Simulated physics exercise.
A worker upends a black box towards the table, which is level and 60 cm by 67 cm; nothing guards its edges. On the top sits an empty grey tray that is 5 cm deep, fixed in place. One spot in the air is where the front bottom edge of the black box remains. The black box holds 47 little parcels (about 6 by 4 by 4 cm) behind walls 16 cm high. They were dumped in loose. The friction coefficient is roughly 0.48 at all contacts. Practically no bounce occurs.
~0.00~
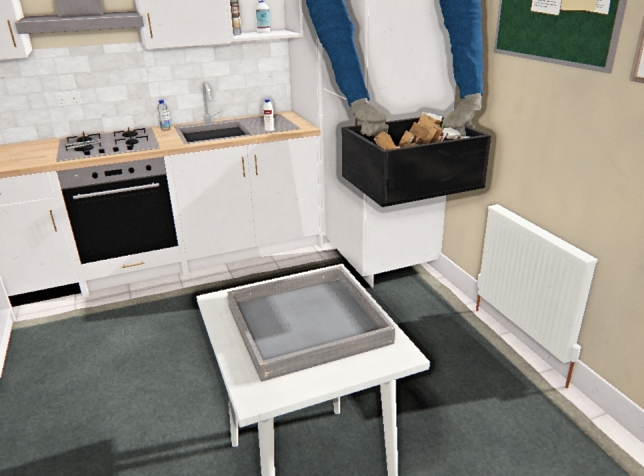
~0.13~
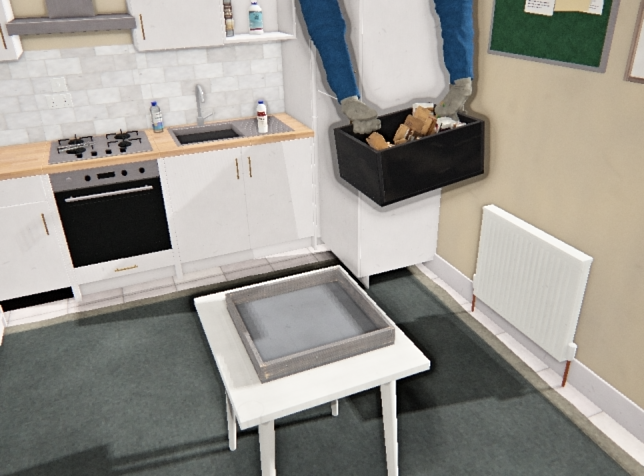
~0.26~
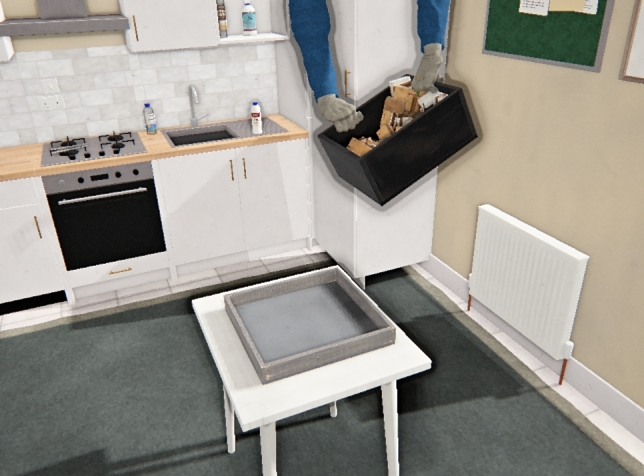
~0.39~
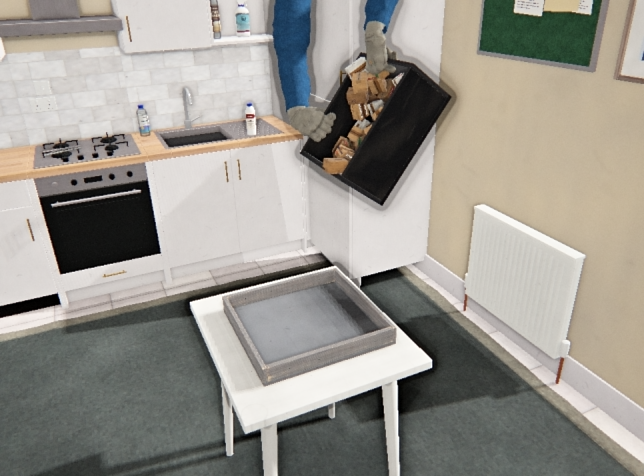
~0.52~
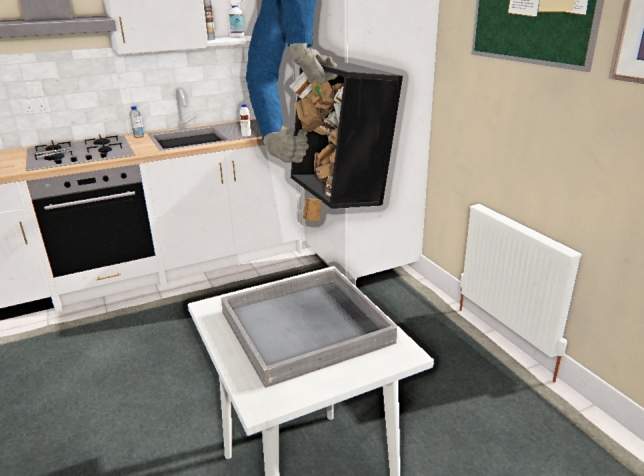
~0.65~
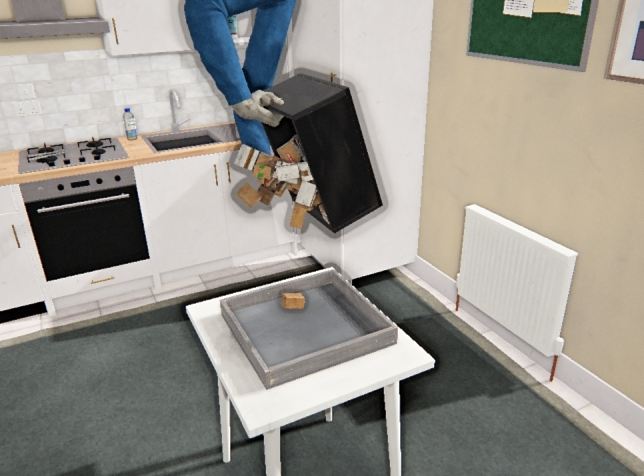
In a white fitted kitchen with a dark green floor, seen from above at an angle, a radiator stands against the beige wall on the right. Blue-sleeved arms in grey gloves hold a black box of small brown and white parcels beyond a white table bearing a grey tray. The arms move the box left and tilt it past upright, parcels tumbling out, one into the tray, as the view shifts slightly.
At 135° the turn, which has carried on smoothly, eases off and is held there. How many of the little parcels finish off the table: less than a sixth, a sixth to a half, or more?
Off the table you will find between one sixth and half of them.
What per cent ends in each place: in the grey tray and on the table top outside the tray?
Approx. 60 % / 15 %.
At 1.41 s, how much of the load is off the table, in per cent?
Close to 30 in a hundred.
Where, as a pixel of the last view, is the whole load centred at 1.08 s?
The centre sits near (262, 335).
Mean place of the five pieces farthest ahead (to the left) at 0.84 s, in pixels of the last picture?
About (190, 367).
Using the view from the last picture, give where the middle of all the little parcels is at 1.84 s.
Around (256, 338).
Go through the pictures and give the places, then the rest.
In the first frame (each is followed by its nearest rim corner in this view), black box, (387, 150); grey tray, (263, 362); 0° from level; none out.
The second frame shows black box, (379, 151); 7° from level.
The third frame shows black box, (362, 157); 27° from level.
The fourth frame shows black box, (342, 176); 53° from level.
The fifth frame shows black box, (331, 203); 82° from level; 1 out, the lowest parcel at (312, 210).
The sixth frame shows black box, (332, 229); grey tray, (269, 369); 108° from level; 12 out, the lowest parcel at (293, 301).
After 0.84 s, tilt 133°; 15 still in the black box, 4 in the grey tray, 13 on the table top outside the tray, 1 over the left end of the table and 14 in the air.
After 1.08 s, tilt 135°; 21 in the grey tray, 9 on the table top outside the tray, 11 over the left end of the table and 6 in the air.
After 1.41 s, tilt 135°; 28 in the grey tray, 6 on the table top outside the tray and 13 over the left end of the table.
Outcome (at 1.84 s), 28 in the grey tray, 6 on the table top outside the tray and 13 over the left end of the table. Asked share, 13 of 47, 28 per cent.
